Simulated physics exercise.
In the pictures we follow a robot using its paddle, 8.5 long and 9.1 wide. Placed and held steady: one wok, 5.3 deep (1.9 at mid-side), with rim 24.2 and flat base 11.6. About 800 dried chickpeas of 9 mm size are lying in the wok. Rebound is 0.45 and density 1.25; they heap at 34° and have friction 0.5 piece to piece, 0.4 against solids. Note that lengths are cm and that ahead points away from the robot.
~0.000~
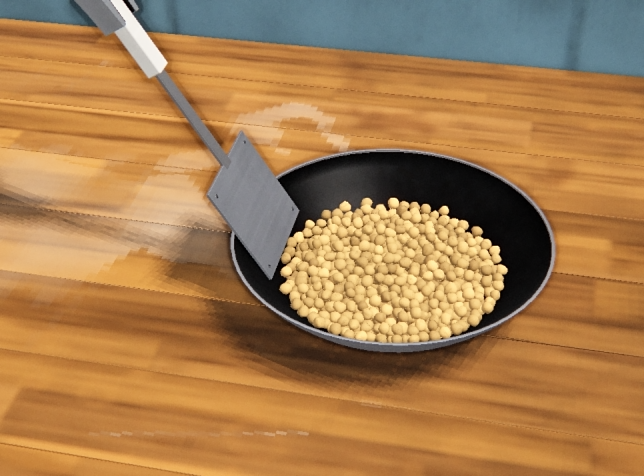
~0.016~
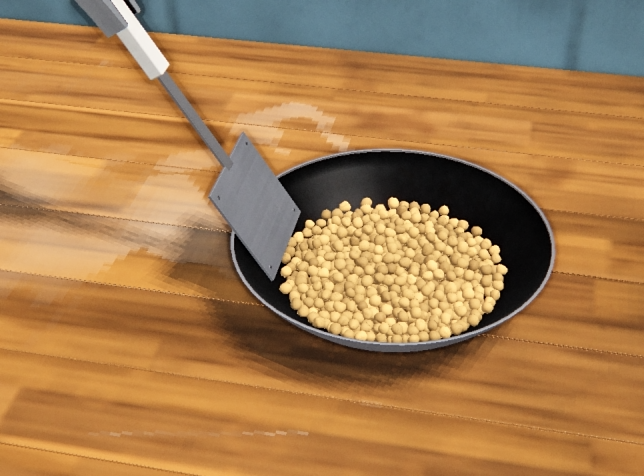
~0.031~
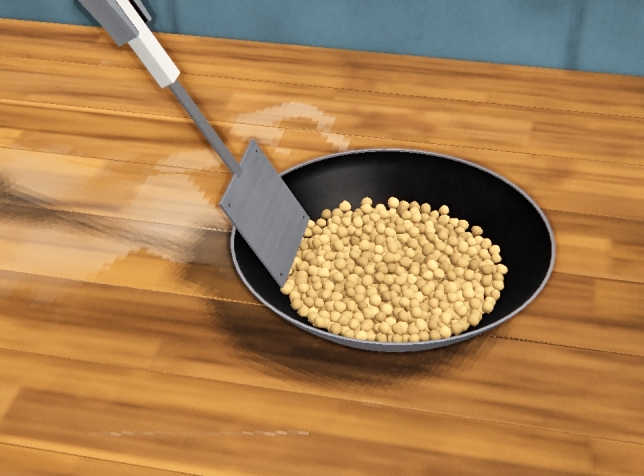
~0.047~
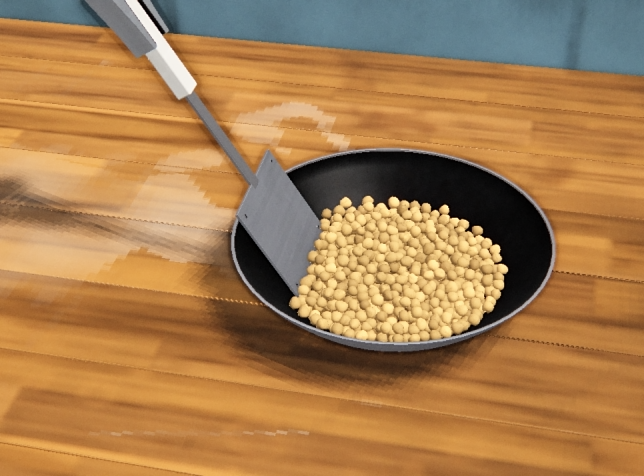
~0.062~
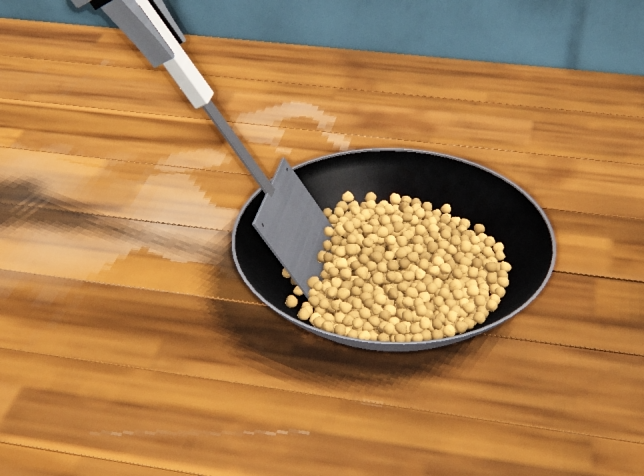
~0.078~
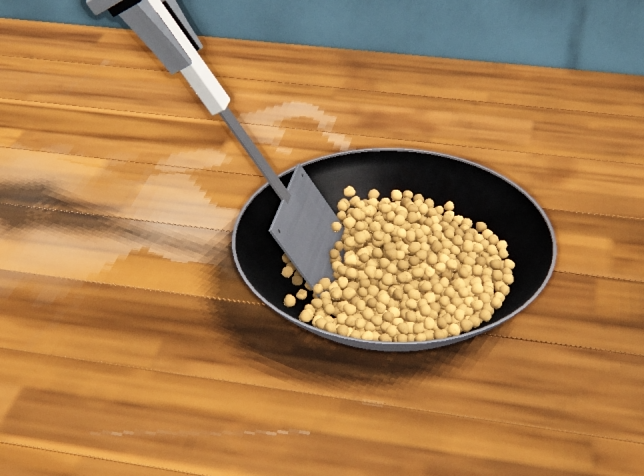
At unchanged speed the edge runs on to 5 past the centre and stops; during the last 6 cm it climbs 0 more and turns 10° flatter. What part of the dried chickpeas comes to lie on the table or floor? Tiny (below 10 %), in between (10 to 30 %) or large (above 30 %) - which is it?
Tiny, so below 10 %.
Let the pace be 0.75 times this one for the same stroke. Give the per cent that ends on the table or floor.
Estimate: Close to 0 %.
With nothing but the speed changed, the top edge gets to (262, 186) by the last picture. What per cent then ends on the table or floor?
Estimate: Close to 0 %.
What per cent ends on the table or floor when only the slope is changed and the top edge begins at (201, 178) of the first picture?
About 5 per cent.
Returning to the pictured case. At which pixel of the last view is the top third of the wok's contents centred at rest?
It is centred near (494, 256).
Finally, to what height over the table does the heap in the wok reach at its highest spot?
It reaches about 6.5 cm.
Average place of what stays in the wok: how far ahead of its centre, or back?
I'd say it's roughly 4.5 cm toward the front.
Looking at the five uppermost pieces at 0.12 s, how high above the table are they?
Around 8 cm above the table.
After 0.12 s, sloping 57°, highest piece 10 above the table; 799 in the wok.
After 0.15 s, sloping 53°, highest piece 12 above the table; 798 in the wok, 1 on the blade or in flight.
After 0.37 s, sloping 48°, highest piece 6 above the table; 784 in the wok, 14 on the table or floor, 1 on the blade or in flight.
After 1.42 s, sloping 48°, highest piece 6 above the table; 783 in the wok, 16 on the table or floor.
At rest, 783 in the wok, 16 on the table or floor. That is 2 % on the table or floor.
